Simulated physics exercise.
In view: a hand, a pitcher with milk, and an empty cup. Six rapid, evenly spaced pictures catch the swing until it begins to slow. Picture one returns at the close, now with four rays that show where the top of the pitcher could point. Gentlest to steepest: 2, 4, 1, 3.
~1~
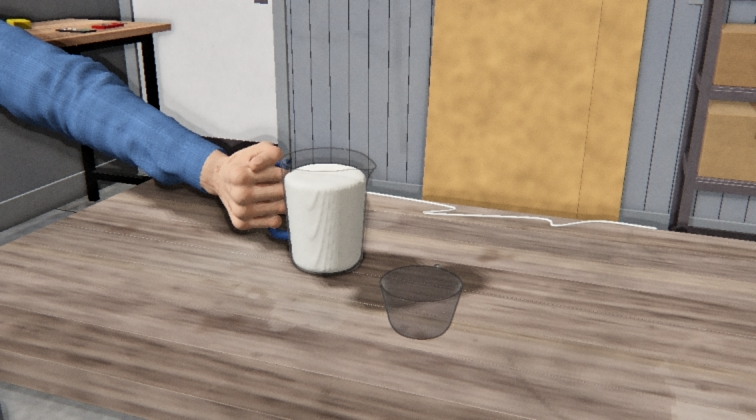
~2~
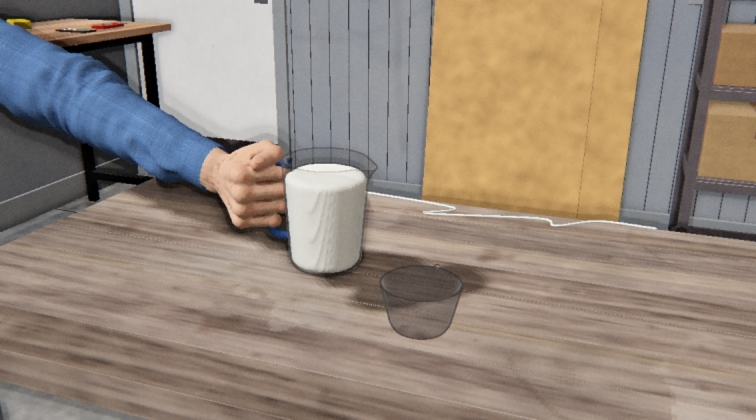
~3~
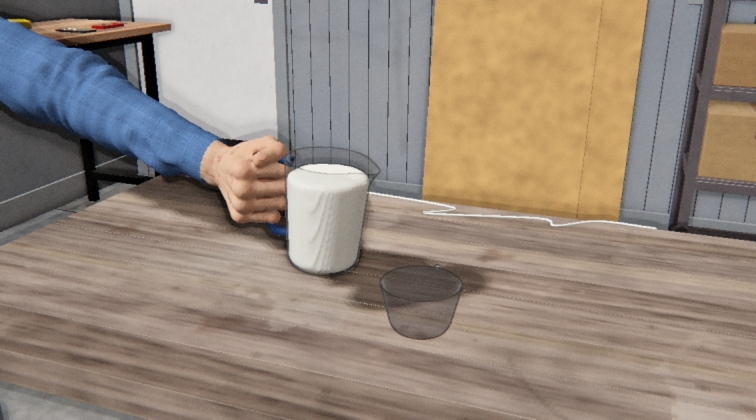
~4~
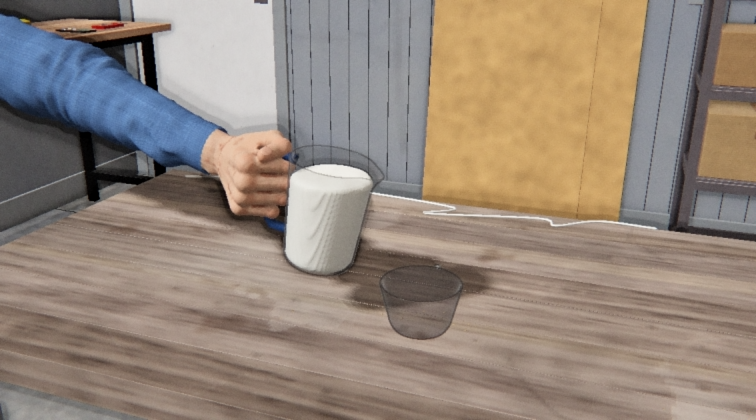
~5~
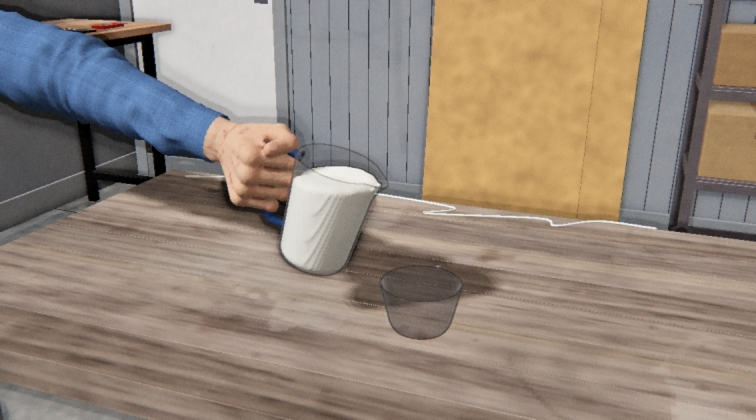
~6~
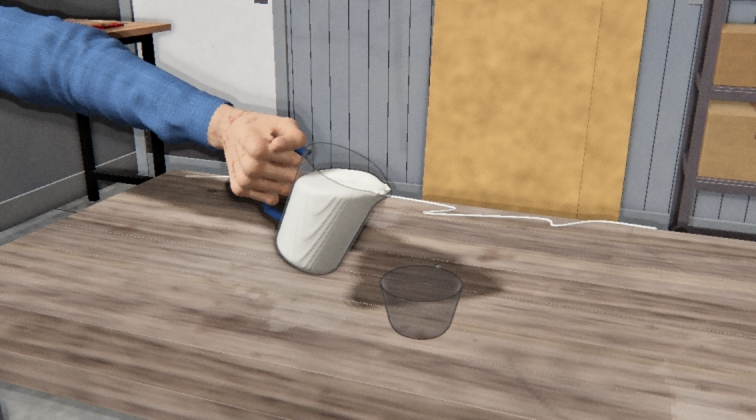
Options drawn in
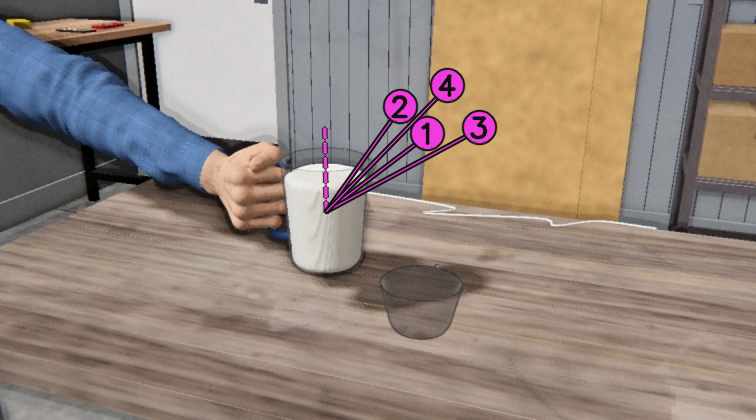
In this clip, a hand at the end of a blue-sleeved arm holds a clear pitcher of white liquid upright on a wooden table, then gradually tilts it rightward toward a small, empty transparent cup that stays still.
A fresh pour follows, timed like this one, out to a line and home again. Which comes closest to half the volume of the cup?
1 works best here.
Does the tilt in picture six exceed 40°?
No.
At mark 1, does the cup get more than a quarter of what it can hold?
Yes.
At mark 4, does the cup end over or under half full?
Under.
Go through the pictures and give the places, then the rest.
Upright, lip at (373, 167); rim of the cup round (421, 282); nothing has left yet.
Upright, lip at (375, 168); nothing has left yet.
Tipped about 5°, lip at (377, 172); nothing has left yet.
Tipped about 10°, lip at (382, 178); nothing has left yet.
Tipped about 17°, lip at (386, 186); nothing has left yet.
Tipped about 24°, lip at (390, 194); nothing has left yet.
On the marked copy, 1 at (414, 144); 2 at (391, 120); 3 at (465, 136); 4 at (436, 98).
With 1, the cup ends with about 53 % of what it can hold.
With 2, the cup ends with about 17 % of what it can hold.
With 3, the cup ends with about 71 % of what it can hold.
With 4, the cup ends with about 35 % of what it can hold.
